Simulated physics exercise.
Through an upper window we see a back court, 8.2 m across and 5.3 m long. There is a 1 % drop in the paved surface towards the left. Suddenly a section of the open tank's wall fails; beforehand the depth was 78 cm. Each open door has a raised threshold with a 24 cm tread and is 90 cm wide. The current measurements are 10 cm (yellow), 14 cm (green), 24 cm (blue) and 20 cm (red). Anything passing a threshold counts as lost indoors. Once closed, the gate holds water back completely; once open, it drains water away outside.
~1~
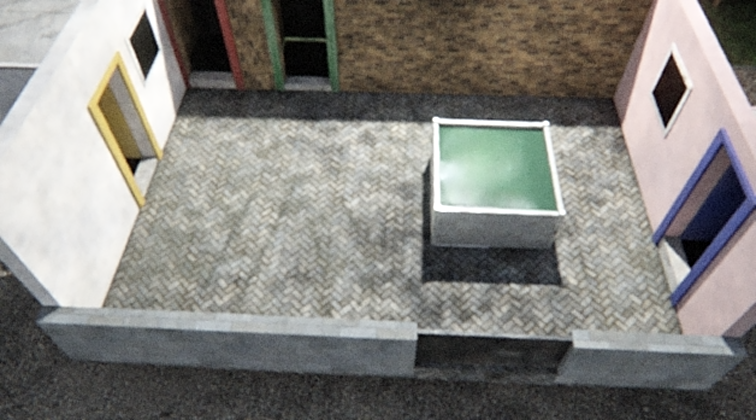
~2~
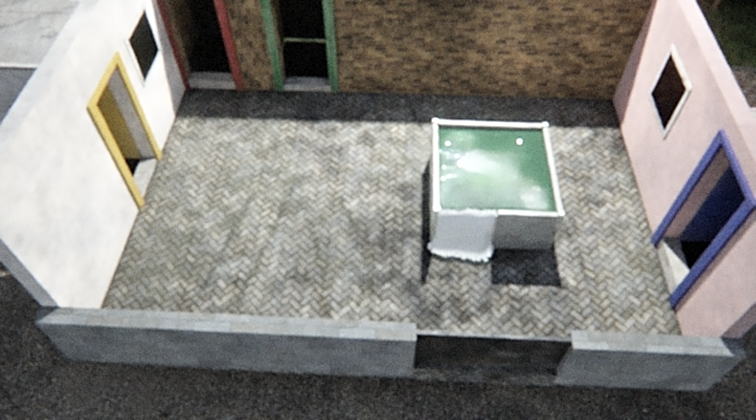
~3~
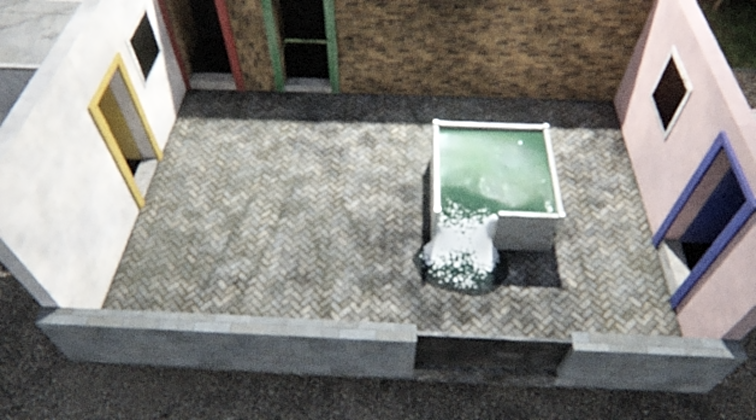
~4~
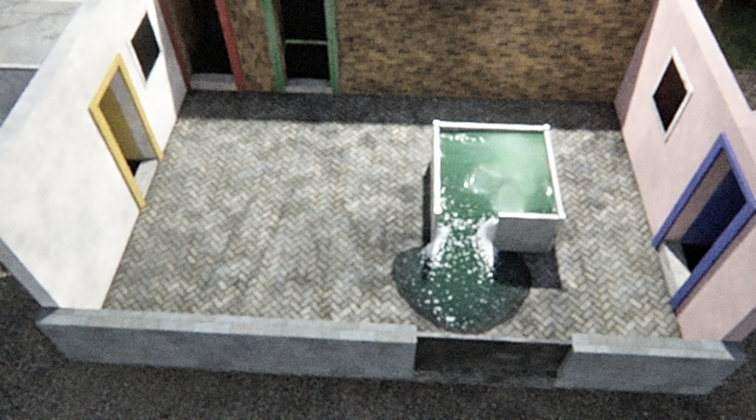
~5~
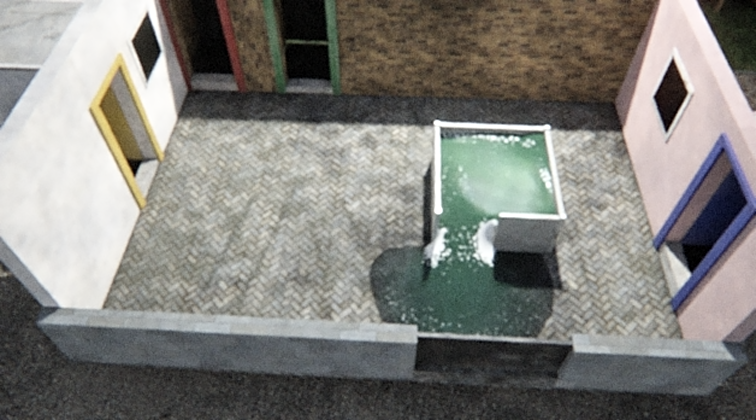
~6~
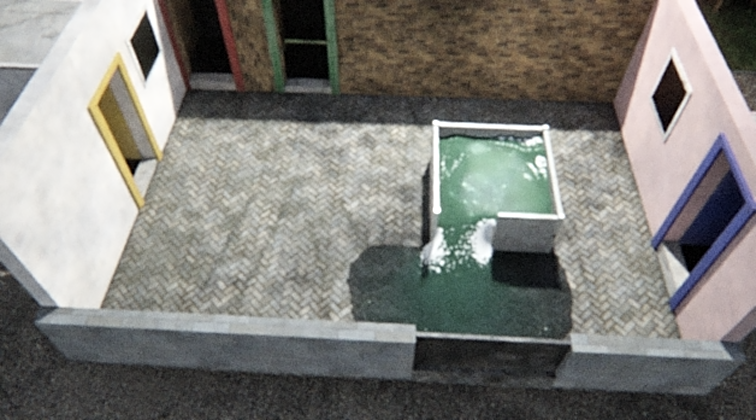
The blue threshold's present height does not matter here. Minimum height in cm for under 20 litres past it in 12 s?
Approx. 8.5 cm.
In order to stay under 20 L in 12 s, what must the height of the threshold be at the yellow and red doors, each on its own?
Close to 6.0 cm (yellow) and close to 12.0 cm (red).
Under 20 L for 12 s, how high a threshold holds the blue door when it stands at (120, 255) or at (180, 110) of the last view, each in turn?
First place around 14.5 cm, second around 10.0 cm.
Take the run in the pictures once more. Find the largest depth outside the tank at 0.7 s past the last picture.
I'd estimate roughly 44 cm.
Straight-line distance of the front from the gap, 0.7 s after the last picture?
I make it some 3.8 m.
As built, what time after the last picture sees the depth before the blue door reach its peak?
I'd say near 1.8 seconds.
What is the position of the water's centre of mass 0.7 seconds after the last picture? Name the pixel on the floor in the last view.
The water is centred near (472, 244).
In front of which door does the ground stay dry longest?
That would be the green door.
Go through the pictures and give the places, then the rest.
The first frame shows the open tank at (494, 168) is whole and still, 78 cm deep; the blue door at (693, 230) is dry.
In the second frame, the gap is at (464, 234), the front 0.3 m out at (471, 261); the back of the open tank holds 78 cm.
In the third frame, the gap is at (464, 235), the front 0.8 m out at (461, 289); the back of the open tank holds 78 cm.
In the fourth frame, the gap is at (464, 237), the front 1.4 m out at (449, 327); the back of the open tank holds 75 cm.
In the fifth frame, the gap is at (465, 237), the front 1.8 m out at a hidden place; the back of the open tank holds 68 cm.
In the sixth frame, the front is at a hidden place, 2.0 m from the gap at (463, 237); 4.4 m2 of floor is wet, 66 cm left at the back; the blue door at (692, 235), 3.0 m from the gap, is still 1.7 m from the nearest water.
Then, 0.7 s after the last picture water covers 15 % of the floor, deepest (44 cm) near (453, 343); it has not reached the blue door.
Then, 2.3 s after the last picture water covers 40 % of the floor, deepest (26 cm) near (89, 337); 14 cm at the blue door, 0 litres in over its 24 cm threshold.
Then, 11.3 s after the last picture water covers 100 % of the floor, deepest (10 cm) near (414, 353); 3 cm at the blue door, 0 litres in over its 24 cm threshold.
At the blue door as built, the water peaked near 15 cm, 1.9 s after the last picture.
Run again over the same 12 s with other heights there, 33 litres in over 7 cm, 14 litres over 9.5 cm. The limit of 20 litres is kept from about 8.5 cm up.
